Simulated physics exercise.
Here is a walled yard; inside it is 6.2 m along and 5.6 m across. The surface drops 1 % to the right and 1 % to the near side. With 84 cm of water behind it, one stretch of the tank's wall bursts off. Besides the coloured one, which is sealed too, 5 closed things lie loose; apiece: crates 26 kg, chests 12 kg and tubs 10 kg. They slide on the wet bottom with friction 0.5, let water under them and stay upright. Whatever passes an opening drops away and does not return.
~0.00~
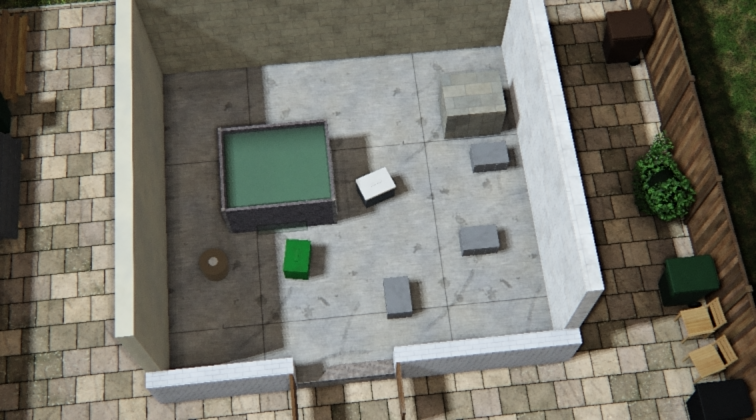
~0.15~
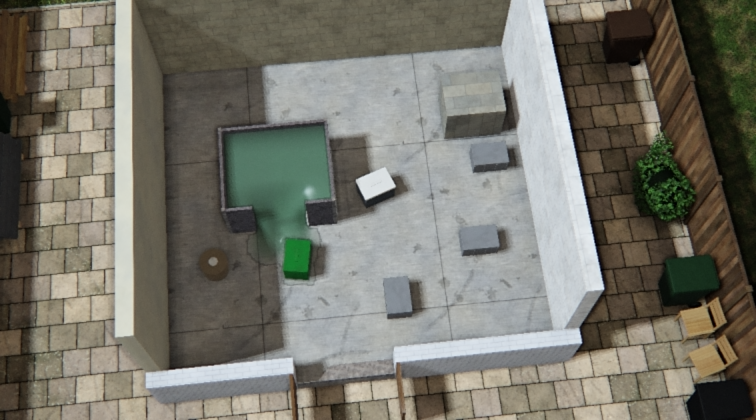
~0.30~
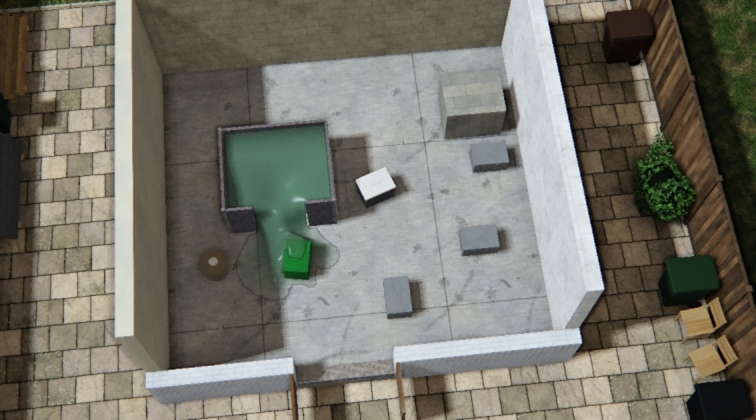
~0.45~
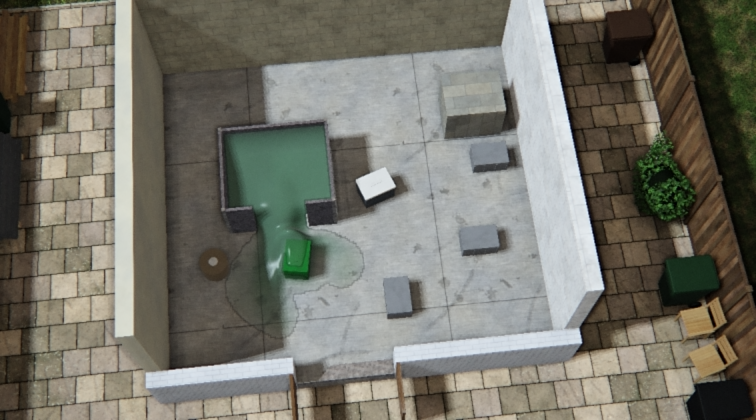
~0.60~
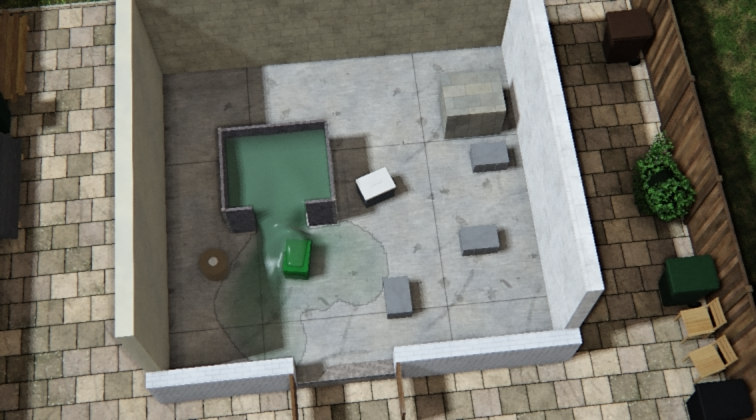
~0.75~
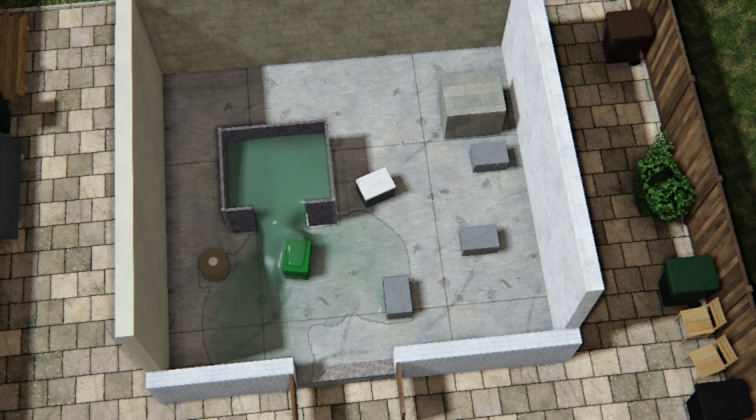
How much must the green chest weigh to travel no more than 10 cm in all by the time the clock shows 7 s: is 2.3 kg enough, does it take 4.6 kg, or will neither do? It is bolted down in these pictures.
I expect that neither weight holds it.
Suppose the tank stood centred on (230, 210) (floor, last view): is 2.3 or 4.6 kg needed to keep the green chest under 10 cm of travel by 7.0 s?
In that case neither weight holds it.
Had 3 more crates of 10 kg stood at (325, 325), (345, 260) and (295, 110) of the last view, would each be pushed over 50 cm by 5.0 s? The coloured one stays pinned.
In turn: More, over, short of it.
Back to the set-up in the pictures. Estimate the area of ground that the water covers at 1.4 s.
About 10.0 m2.
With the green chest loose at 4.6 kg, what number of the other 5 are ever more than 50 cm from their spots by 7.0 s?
1 of them.
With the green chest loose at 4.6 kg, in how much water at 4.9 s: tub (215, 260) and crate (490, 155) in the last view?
Roughly 6 and 0 cm.
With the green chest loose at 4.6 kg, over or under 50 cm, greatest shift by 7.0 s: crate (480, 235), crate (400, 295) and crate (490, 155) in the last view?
In turn: Under, less, under.
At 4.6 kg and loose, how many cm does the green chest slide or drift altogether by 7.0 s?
Some 200 cm in all.
After 1.4 s the green chest would be gone out with 2.3 kg and gone out with 4.6 kg.
After 3.1 s the green chest would be gone out with 2.3 kg and gone out with 4.6 kg.
After 4.9 s the green chest would be gone out with 2.3 kg and gone out with 4.6 kg.
After 7.0 s the green chest would be gone out with 2.3 kg and gone out with 4.6 kg.
